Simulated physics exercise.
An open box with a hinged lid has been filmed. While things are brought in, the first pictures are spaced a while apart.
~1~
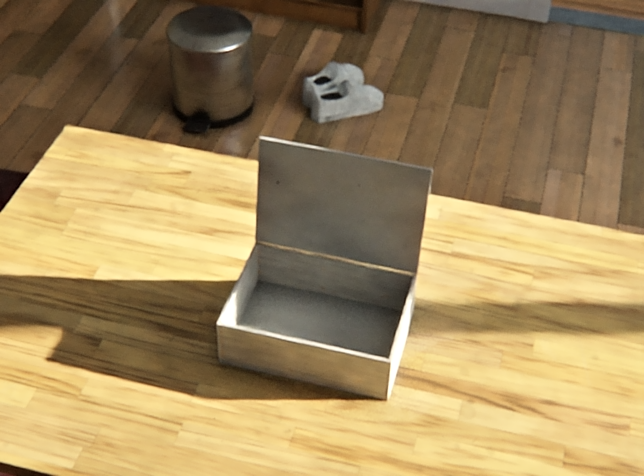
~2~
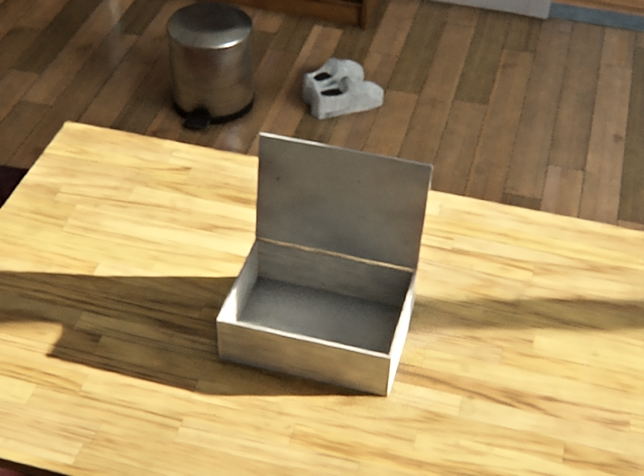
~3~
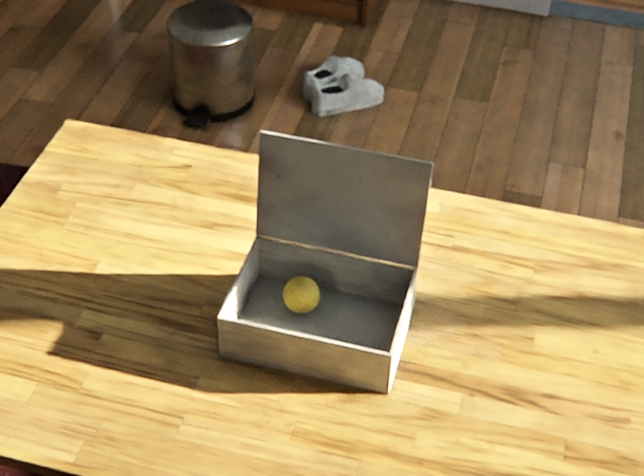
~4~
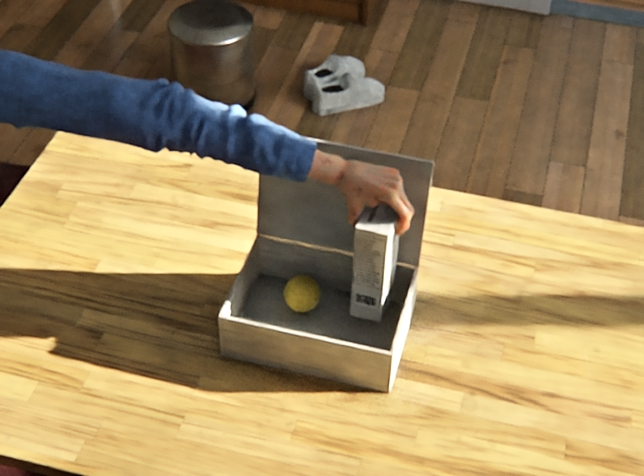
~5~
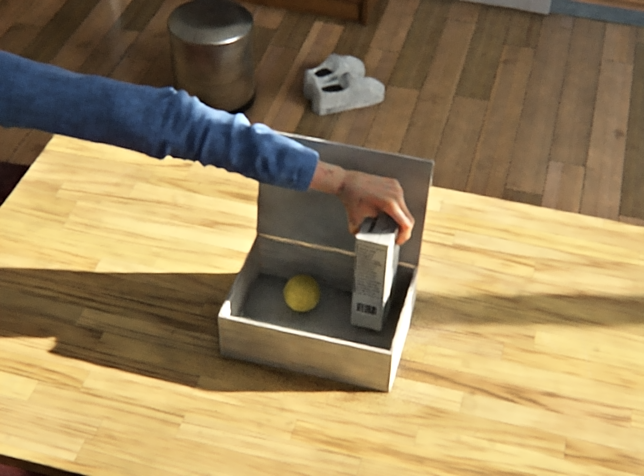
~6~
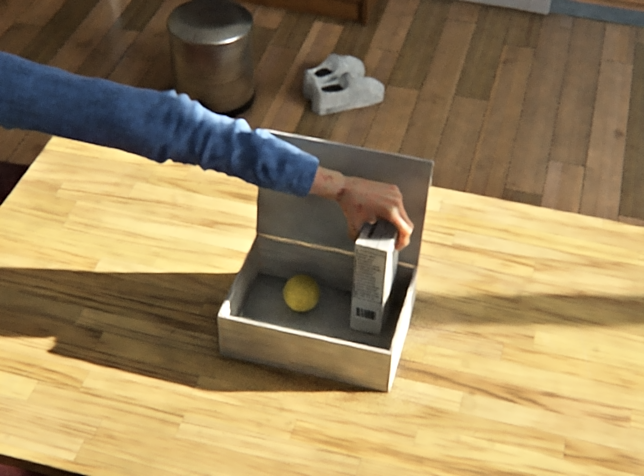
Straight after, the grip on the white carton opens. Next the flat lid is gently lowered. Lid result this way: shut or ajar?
Lid does not seat.
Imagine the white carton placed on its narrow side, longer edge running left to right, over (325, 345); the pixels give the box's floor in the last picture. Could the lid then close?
Then the lid comes down fully.
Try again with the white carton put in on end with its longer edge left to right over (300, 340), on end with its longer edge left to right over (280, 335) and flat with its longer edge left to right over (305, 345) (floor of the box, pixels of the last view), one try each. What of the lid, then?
On the first go it can't shut, on the second it can't shut, and on the third it comes down fully.
Then, 0.90 s on from there, lid starting down.
Then, 1.10 s on from there, white carton resting near (375, 275).
Then, 1.50 s on from there, lid 86° above the rim.
In the end, lid 86° above the rim; both unmoved. At the end, from the last picture's camera, white carton near (375, 275).
